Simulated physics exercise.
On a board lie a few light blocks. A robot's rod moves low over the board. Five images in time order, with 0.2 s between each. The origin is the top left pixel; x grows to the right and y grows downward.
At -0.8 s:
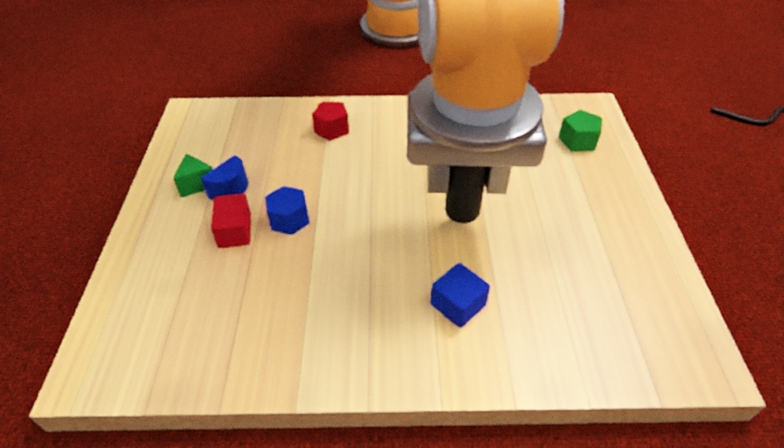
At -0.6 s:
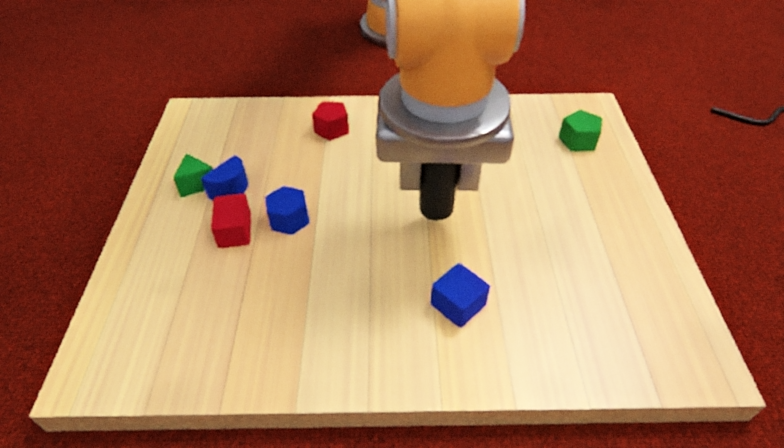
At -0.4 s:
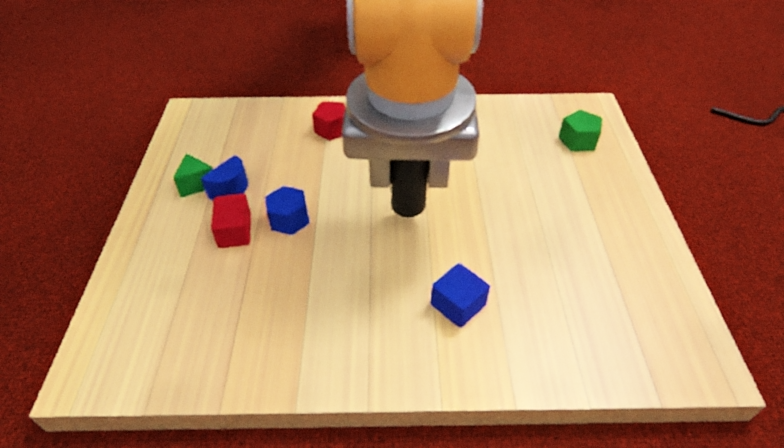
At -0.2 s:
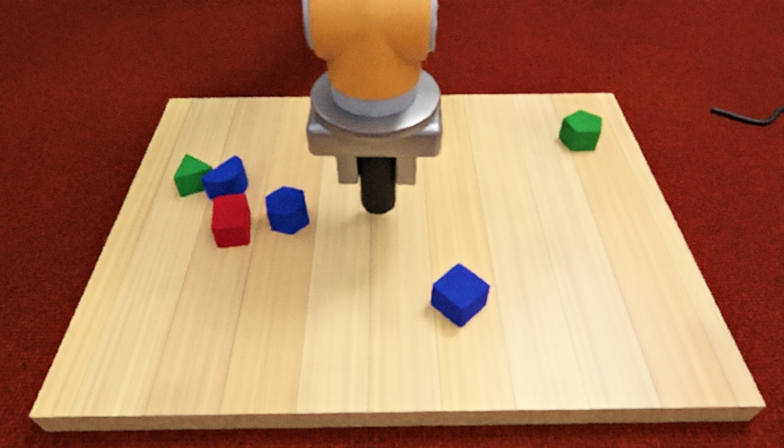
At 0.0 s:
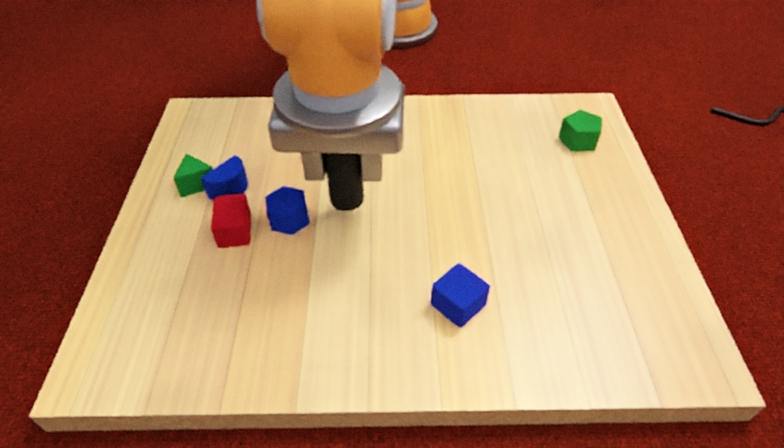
Robot arm with a black rod moving steadily left above a wooden board, while the scattered red, blue and green blocks stay still.
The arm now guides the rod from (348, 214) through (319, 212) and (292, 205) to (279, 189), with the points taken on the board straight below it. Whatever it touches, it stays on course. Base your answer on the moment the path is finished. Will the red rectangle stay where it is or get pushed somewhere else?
By the end it has moved.
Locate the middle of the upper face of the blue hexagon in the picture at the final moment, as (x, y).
When the path ends, it will be at (251, 197).
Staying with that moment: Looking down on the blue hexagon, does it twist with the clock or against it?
Overhead view: Anti-clockwise.
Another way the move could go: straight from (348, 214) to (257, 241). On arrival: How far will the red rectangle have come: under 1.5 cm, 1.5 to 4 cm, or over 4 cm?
It shifts by 1.5 to 4 cm.
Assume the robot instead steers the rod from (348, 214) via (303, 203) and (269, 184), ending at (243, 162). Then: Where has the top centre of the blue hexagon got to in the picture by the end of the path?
It sits at (265, 201).
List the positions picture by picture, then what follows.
Tip of the rod at (462, 212), middles of tops, blue D-shaped block at (225, 170), red rectangle at (229, 210), blue hexagon at (285, 200), in the first frame.
Rod at (436, 210), nothing pushed, in the second frame.
Rod at (408, 207), nothing pushed, in the third frame.
Rod at (379, 204), nothing pushed, in the fourth frame.
Rod at (347, 200), blue D-shaped block at (225, 170), red rectangle at (229, 210), blue hexagon at (285, 200), in the fifth frame.
The first path, step by step. Halfway along, rod at (302, 197); blue hexagon at (265, 201), turned 15° anticlockwise.
At the end, rod at (276, 176); blue D-shaped block unmoved; red rectangle at (217, 213), turned 25° anticlockwise; blue hexagon at (251, 197), turned 25° anticlockwise.
